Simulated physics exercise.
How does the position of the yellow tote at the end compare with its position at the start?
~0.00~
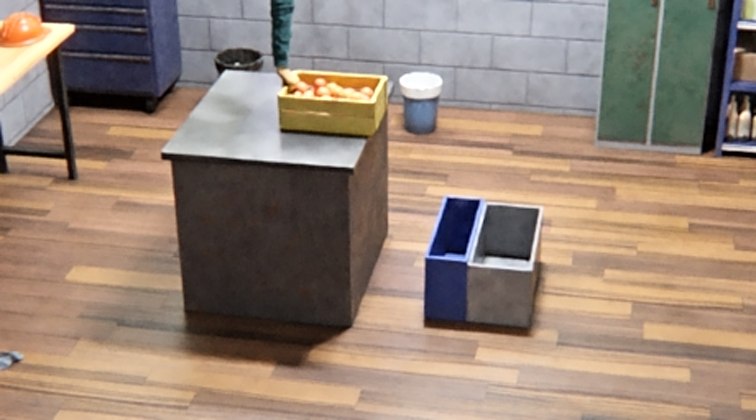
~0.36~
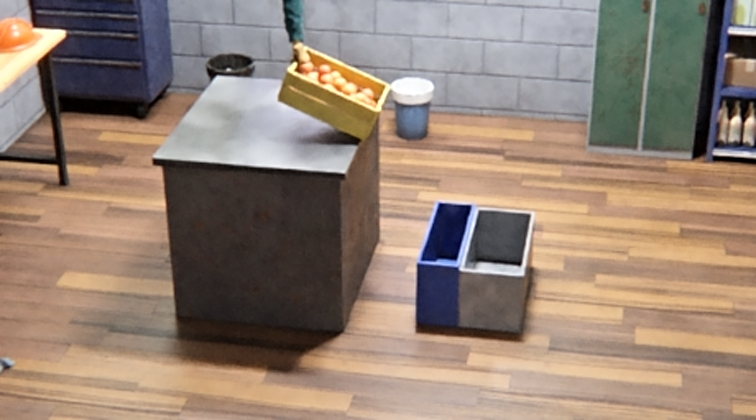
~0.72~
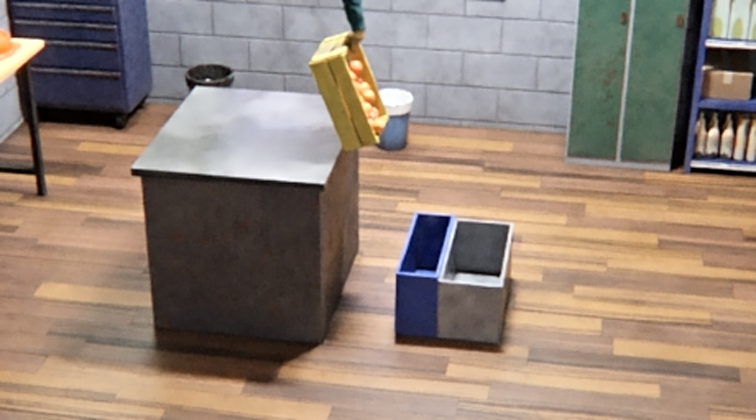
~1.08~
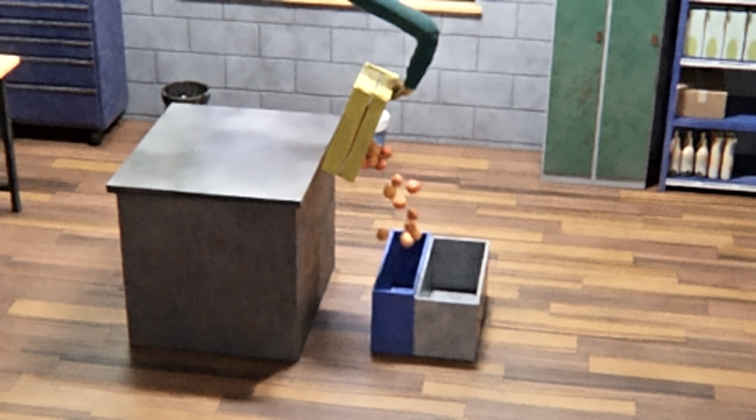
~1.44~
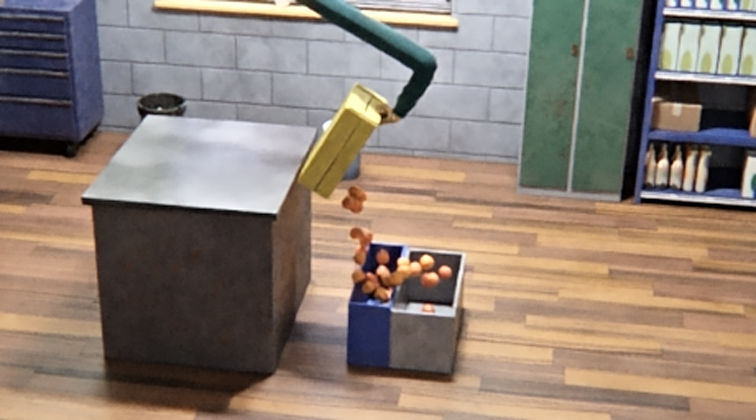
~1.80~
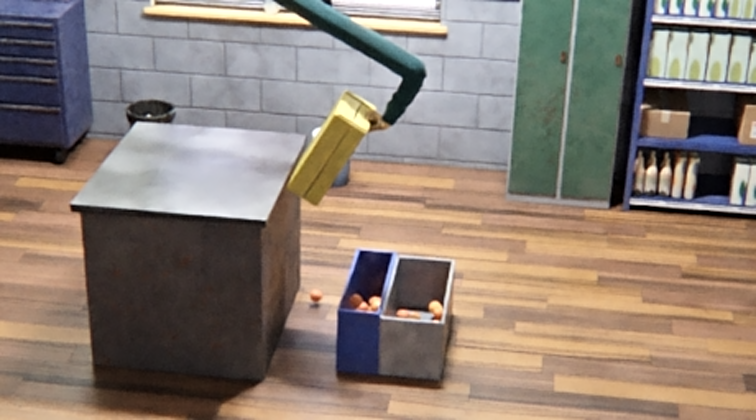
At the start the yellow tote sits level on top of the bench at its right edge. At the end it is steeply tipped over that edge, mouth downward, with the green arm still on it and its lower end hanging beside the bench.
